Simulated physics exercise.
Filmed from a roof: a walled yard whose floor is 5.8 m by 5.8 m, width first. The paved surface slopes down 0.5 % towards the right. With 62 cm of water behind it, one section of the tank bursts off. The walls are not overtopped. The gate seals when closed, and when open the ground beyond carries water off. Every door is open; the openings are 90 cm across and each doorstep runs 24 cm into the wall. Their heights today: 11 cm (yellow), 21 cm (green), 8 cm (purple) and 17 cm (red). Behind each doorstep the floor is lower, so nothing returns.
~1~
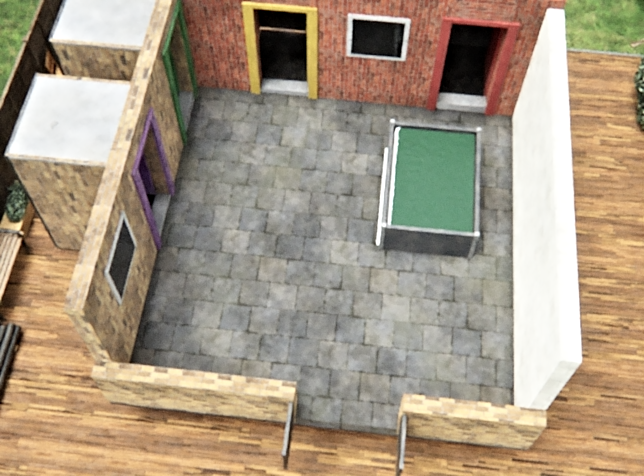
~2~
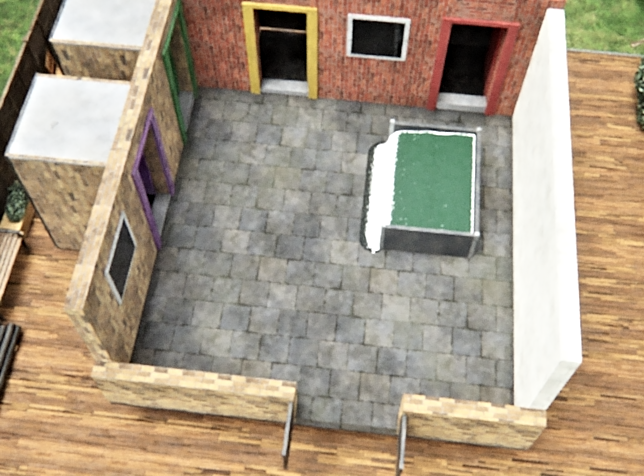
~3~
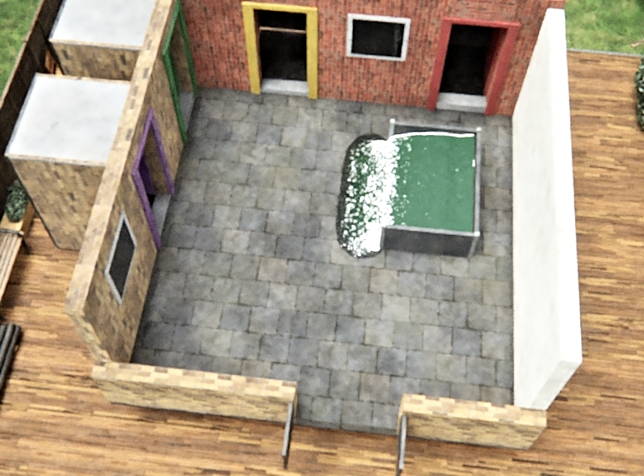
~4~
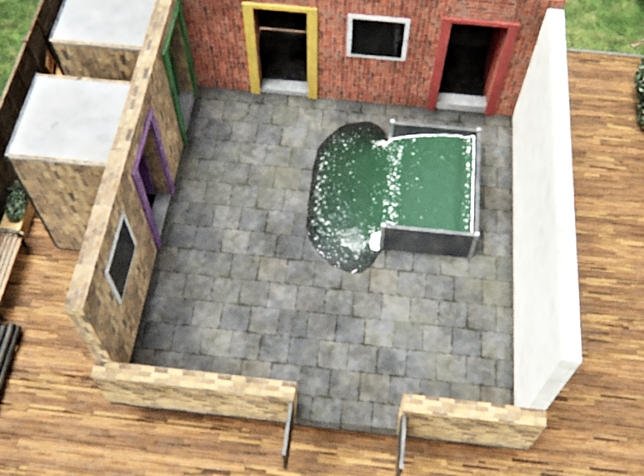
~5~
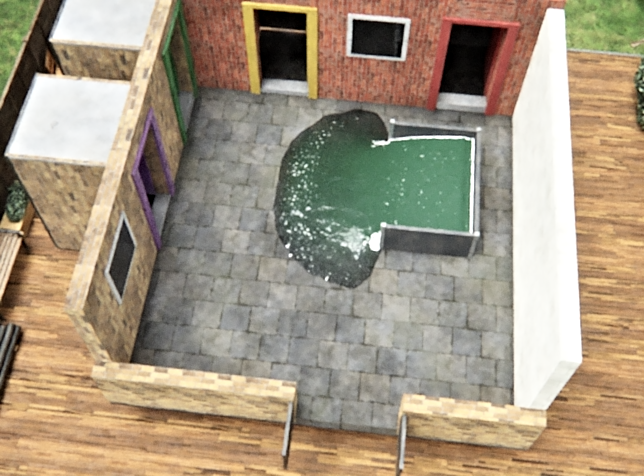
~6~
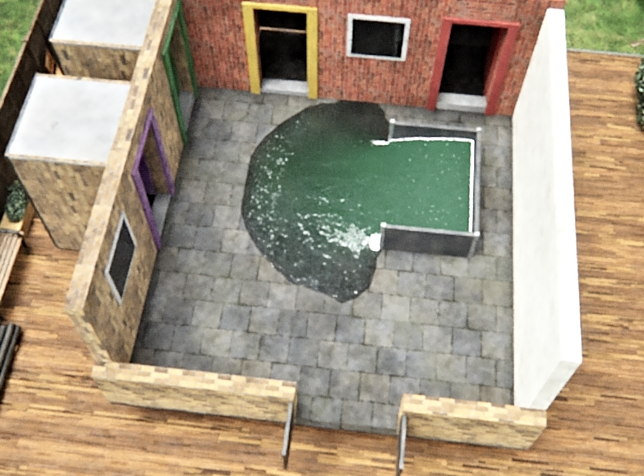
Green water pours from the tank's open left side and spreads leftward across the grey paved yard.
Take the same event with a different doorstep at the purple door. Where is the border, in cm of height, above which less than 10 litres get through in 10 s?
At least 21 cm or so.
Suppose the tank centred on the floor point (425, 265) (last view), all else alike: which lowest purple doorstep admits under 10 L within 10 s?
About 24 cm.
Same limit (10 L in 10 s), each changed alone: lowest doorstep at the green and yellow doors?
About 23 cm at green and 10.5 cm at yellow.
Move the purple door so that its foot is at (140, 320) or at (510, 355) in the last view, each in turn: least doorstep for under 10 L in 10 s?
Roughly 9.0 and 7.5 cm.
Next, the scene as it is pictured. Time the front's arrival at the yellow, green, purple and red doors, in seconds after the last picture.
Arrival: Yellow 0.3 s, green 0.5 s, purple 0.4 s, red 4.5 s.
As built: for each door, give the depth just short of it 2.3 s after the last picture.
In cm: Yellow 12, green 23, purple 17, red 0.
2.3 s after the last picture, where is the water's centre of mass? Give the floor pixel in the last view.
Around (265, 190).
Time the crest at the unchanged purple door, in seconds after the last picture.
Near 1.4 s.
Then, 0.7 s after the last picture water covers 45 % of the floor, deepest (29 cm) near (177, 175); 14 cm at the purple door, 5 litres in over its 8 cm doorstep.
Then, 2.3 s after the last picture water covers 55 % of the floor, deepest (26 cm) near (126, 382); 17 cm at the purple door, 111 litres in over its 8 cm doorstep.
Then, 9.3 s after the last picture water covers 95 % of the floor, deepest (12 cm) near (512, 254); 4 cm at the purple door, 138 litres in over its 8 cm doorstep.
At the purple door as built, the water peaked near 23 cm, 1.3 s after the last picture.
Run again over the same 10 s with other heights there, 22 litres in over 18 cm, 1 litre over 24.5 cm. The limit of 10 litres is kept from about 21 cm up.
